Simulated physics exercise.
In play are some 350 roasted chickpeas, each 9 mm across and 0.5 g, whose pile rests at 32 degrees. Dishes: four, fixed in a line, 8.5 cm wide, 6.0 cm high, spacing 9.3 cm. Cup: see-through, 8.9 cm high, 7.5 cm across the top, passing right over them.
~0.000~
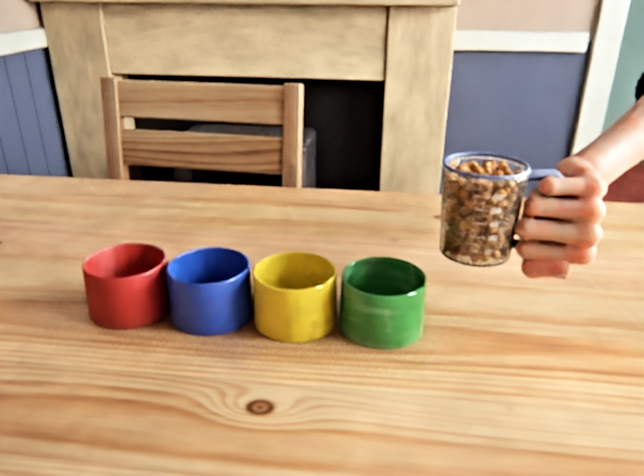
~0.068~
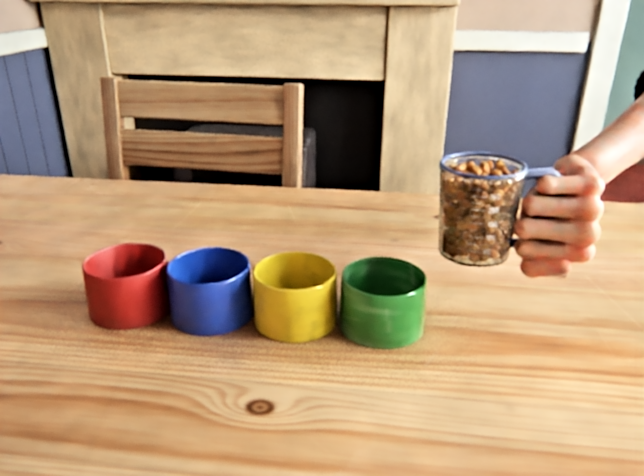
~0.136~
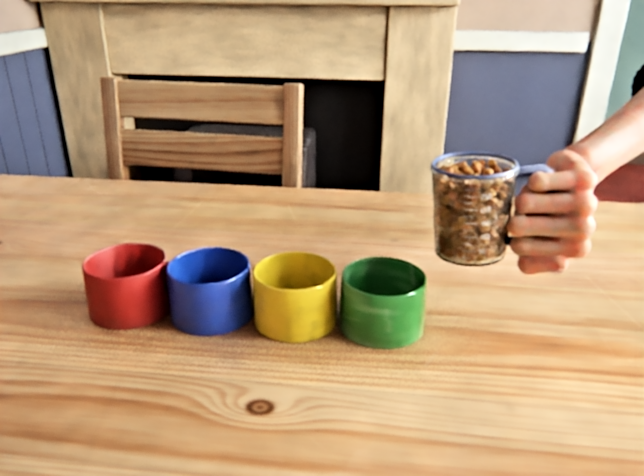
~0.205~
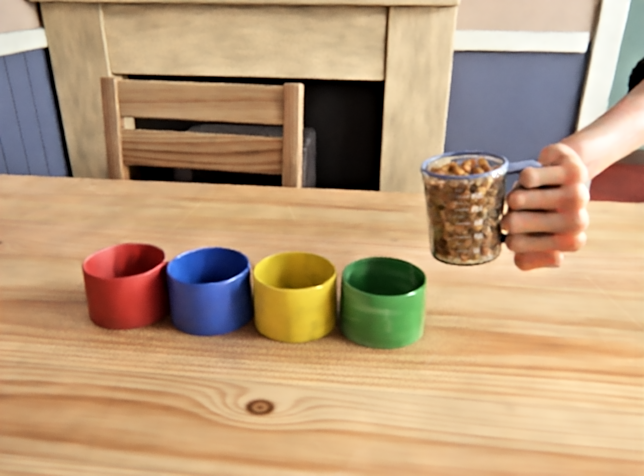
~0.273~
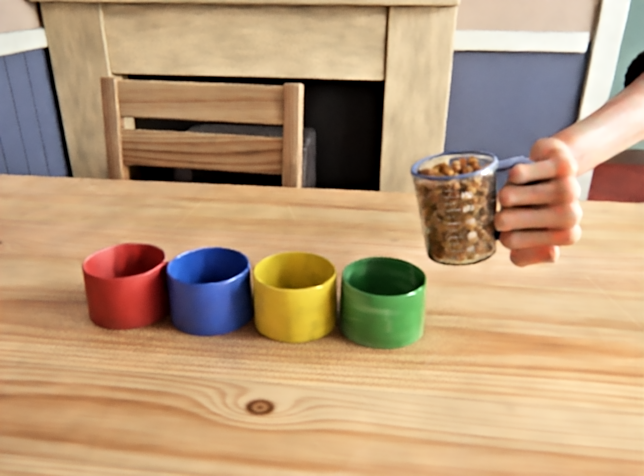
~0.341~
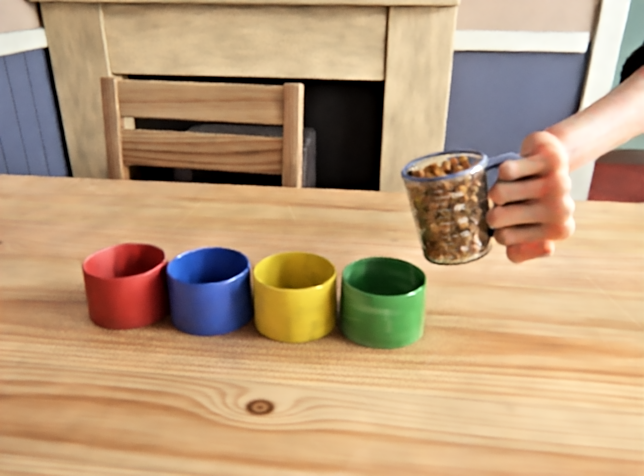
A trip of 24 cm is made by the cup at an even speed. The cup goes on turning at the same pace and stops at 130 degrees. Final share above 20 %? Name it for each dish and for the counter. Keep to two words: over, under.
Outcome: Red: Gets a fifth at most, blue: Gets more than a fifth, green: Gets a fifth at most, yellow: Gets a fifth at most, counter: Gets a fifth at most.
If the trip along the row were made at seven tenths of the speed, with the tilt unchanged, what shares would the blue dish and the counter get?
Blue: 10; counter: 20.
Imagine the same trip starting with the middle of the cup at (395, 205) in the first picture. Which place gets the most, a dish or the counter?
Most of it lands at red.
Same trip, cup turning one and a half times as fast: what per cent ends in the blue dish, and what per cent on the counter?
I'd expect blue to end at 10 and the counter at 20.
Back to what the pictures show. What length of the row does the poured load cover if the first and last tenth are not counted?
Length: About 6 cm.
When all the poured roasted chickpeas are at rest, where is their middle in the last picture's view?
(209, 288).
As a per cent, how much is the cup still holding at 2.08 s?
Somewhere near 70 per cent of the load.
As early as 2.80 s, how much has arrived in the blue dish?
Share at that time: Approx. 90 per cent.
After 1.38 s, tilt 68 degrees; cup holds 100 %.
Then, at 2.08 s, tilt 104 degrees; cup holds 70 %, blue 25 %.
After 2.80 s, tilt 130 degrees; cup holds 0 %, blue 90 %.
By 3.1 s all is still; red 0 %, blue 90 %, green 0 %, yellow 0 %, counter 5 %.
